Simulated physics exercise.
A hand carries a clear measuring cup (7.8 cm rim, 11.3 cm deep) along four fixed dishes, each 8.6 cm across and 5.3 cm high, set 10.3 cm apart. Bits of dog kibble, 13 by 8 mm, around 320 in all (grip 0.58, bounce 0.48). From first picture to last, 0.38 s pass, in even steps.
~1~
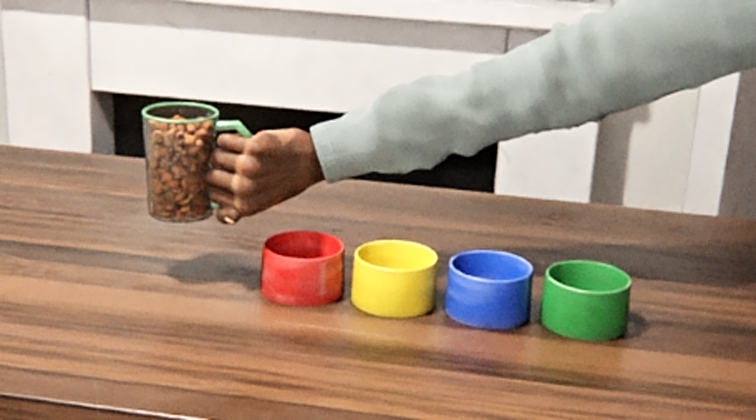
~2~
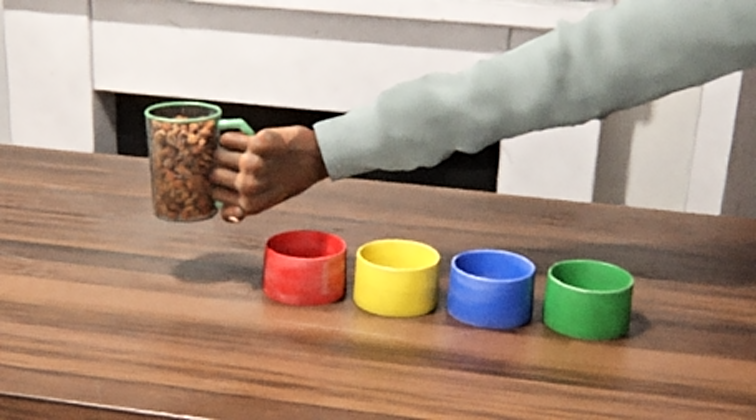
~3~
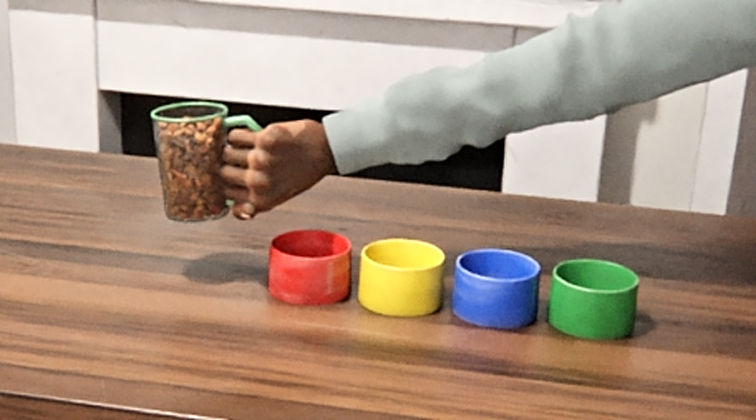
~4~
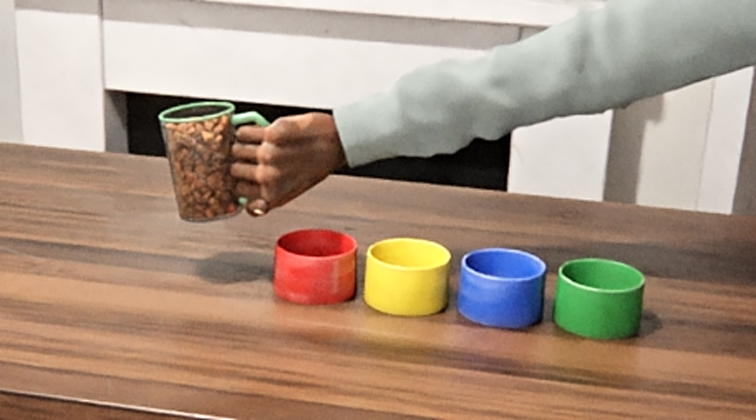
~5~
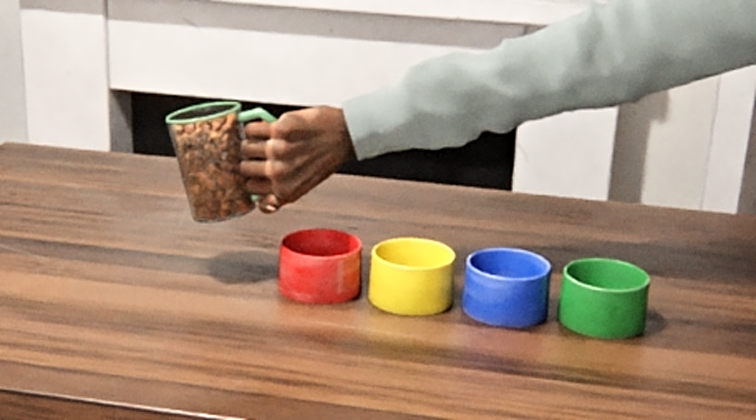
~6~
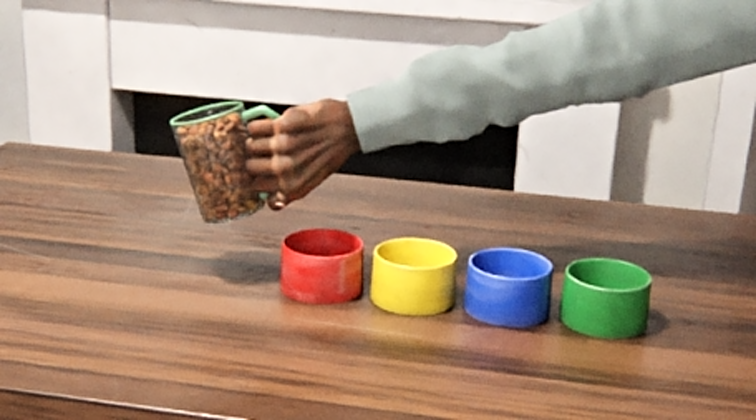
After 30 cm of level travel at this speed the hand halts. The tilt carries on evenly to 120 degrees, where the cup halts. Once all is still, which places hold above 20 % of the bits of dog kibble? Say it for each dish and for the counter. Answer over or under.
Red: Over, blue: Under, green: Under, yellow: Under, counter: Over.
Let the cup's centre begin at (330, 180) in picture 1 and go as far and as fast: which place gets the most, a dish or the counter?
Most goes to: Yellow.
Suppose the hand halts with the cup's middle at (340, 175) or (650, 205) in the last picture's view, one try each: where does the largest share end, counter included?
Most goes to: Counter, then red.
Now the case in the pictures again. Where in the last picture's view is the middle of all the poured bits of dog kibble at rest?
At about (312, 267).
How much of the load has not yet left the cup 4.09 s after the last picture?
About 0 per cent.
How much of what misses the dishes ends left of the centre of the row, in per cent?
About 100 per cent.
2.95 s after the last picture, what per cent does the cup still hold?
About 0 per cent.
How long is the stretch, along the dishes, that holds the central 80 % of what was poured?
Some 13 cm.
Then, 1.77 s after the last picture, tilt 106 degrees; cup holds 85 %.
Then, 2.95 s after the last picture, tilt 120 degrees; cup holds 0 %, red 70 %.
Then, 4.09 s after the last picture, tilt 120 degrees; cup holds 0 %, red 70 %.
In the end, red 70 %, blue 0 %, green 0 %, yellow 0 %, counter 30 %.
